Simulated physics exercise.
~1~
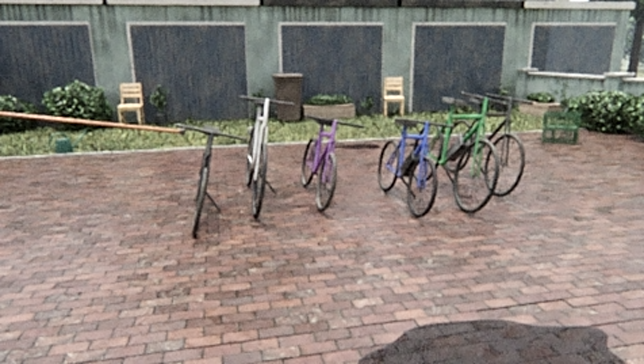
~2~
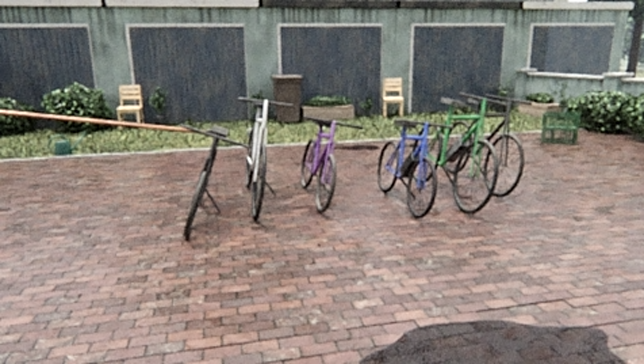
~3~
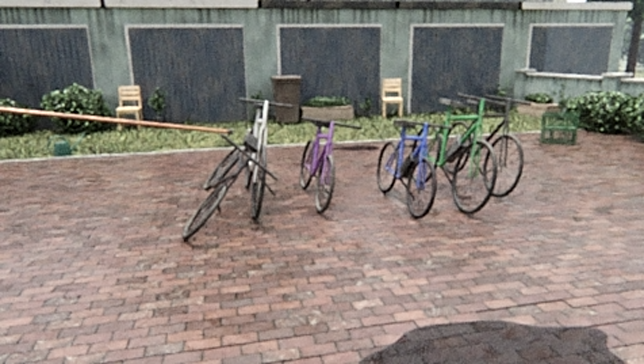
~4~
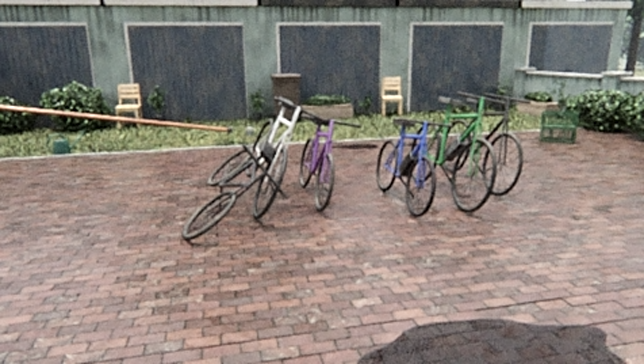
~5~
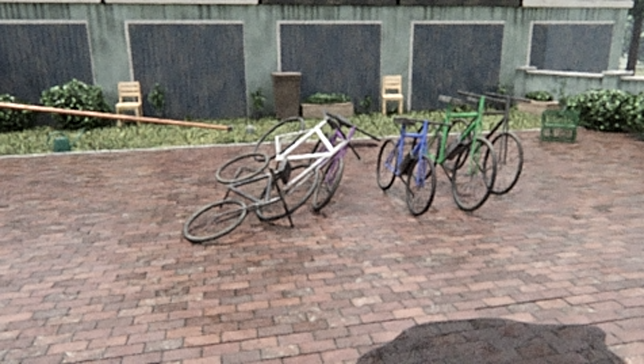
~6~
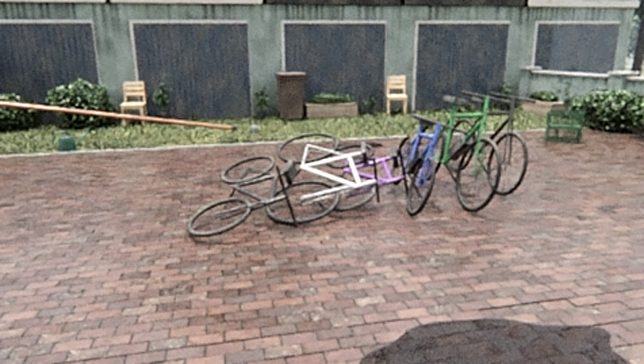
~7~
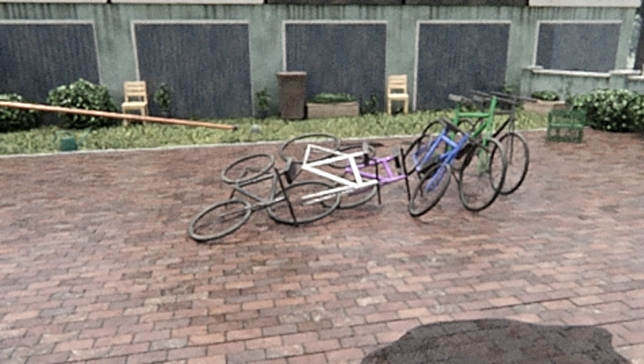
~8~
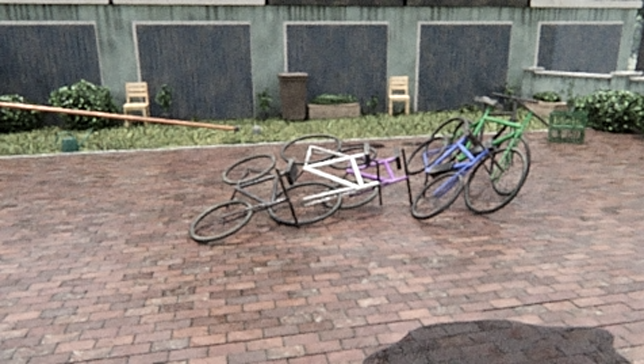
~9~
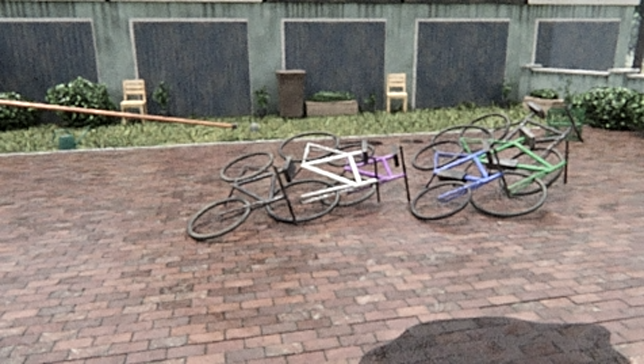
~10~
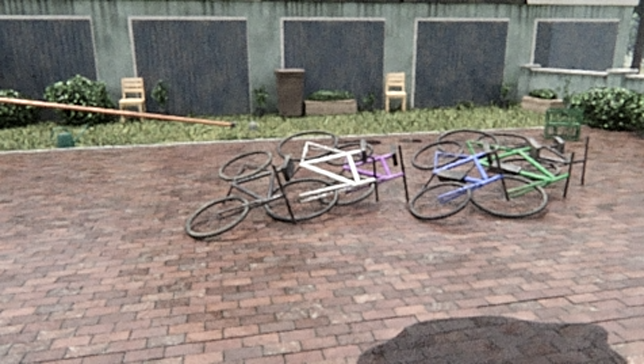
A row of six parked bicycles on a brick plaza toppled like dominoes after a long pole nudged the leftmost one, the white, purple, blue and green bikes tipping over to the right in turn until all of them lay on the ground.
